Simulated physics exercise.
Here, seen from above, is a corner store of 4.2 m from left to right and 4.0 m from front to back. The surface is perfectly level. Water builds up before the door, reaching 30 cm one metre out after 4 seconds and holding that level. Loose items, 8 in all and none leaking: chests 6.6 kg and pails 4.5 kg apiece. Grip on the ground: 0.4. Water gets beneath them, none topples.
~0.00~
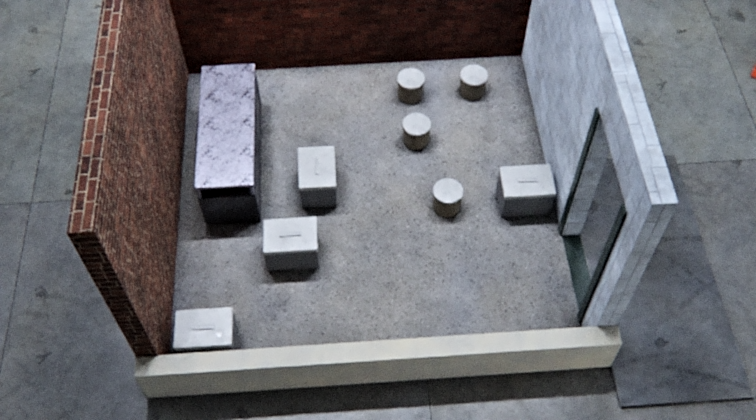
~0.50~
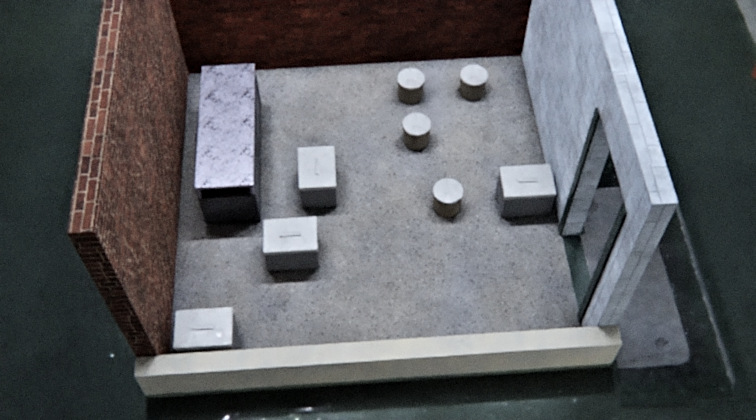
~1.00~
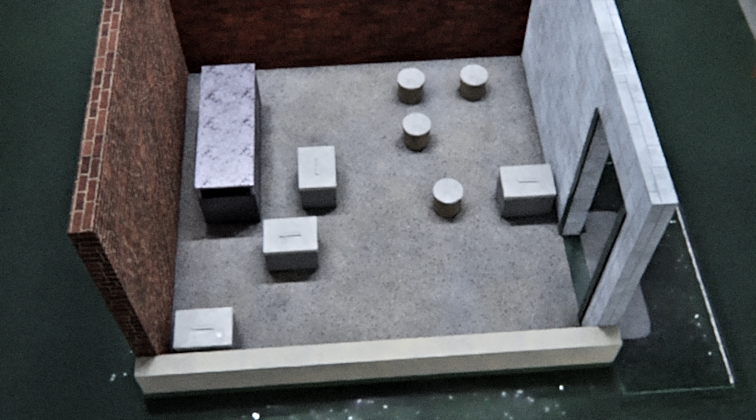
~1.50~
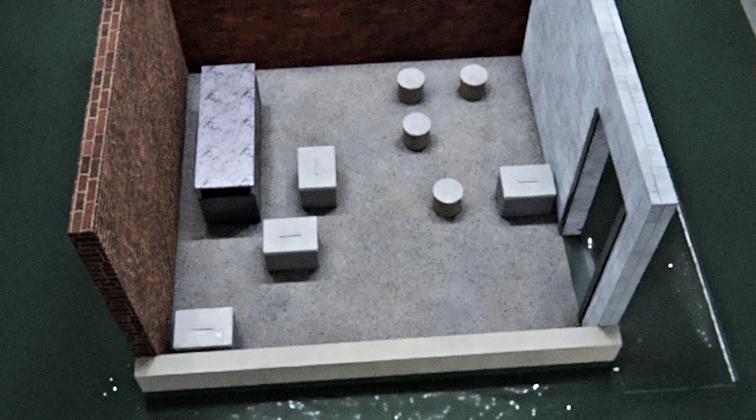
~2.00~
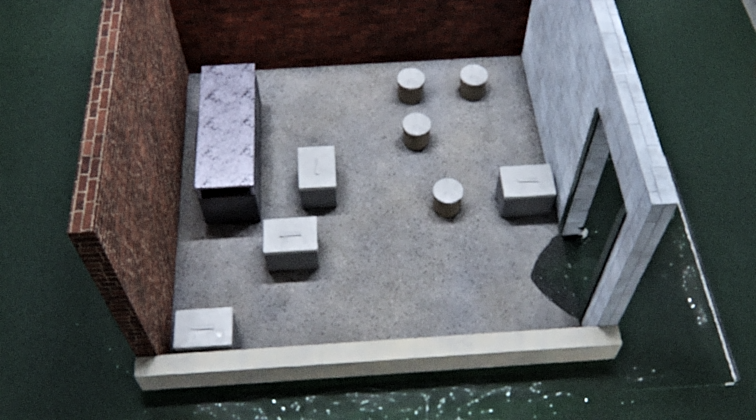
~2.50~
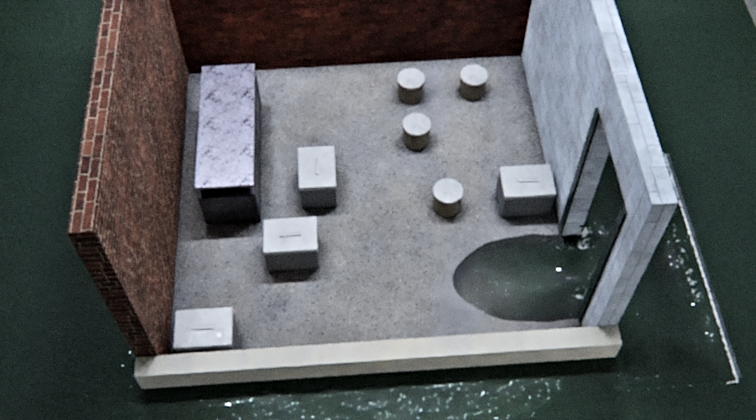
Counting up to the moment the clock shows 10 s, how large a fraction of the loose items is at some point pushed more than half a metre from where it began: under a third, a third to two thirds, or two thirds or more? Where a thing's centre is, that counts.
It falls in the mid range.
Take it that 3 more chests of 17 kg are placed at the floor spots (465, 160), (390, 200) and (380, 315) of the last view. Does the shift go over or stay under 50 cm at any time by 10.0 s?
Respectively, lower, higher and higher.
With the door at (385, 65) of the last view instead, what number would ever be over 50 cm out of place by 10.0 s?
Then the count would be 7.
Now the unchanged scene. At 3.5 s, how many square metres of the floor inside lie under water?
Wet: Near 4.0 m2.
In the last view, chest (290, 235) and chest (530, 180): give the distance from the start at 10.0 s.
The first is 100 cm from its start, the second 10 cm.
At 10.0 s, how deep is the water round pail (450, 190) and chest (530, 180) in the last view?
Around 7 cm and 2 cm.
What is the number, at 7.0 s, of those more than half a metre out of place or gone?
I make it 3.
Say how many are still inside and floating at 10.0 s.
By my count, 4.
After 3.5 s 0 of 8 are over 50 cm from their spots; 0 afloat.
After 4.5 s 0 of 8 are over 50 cm from their spots; 0 afloat.
After 7.0 s 3 of 8 are over 50 cm from their spots; 3 afloat.
After 10.0 s 4 of 8 are over 50 cm from their spots, and 4 have been at some point; 4 afloat.
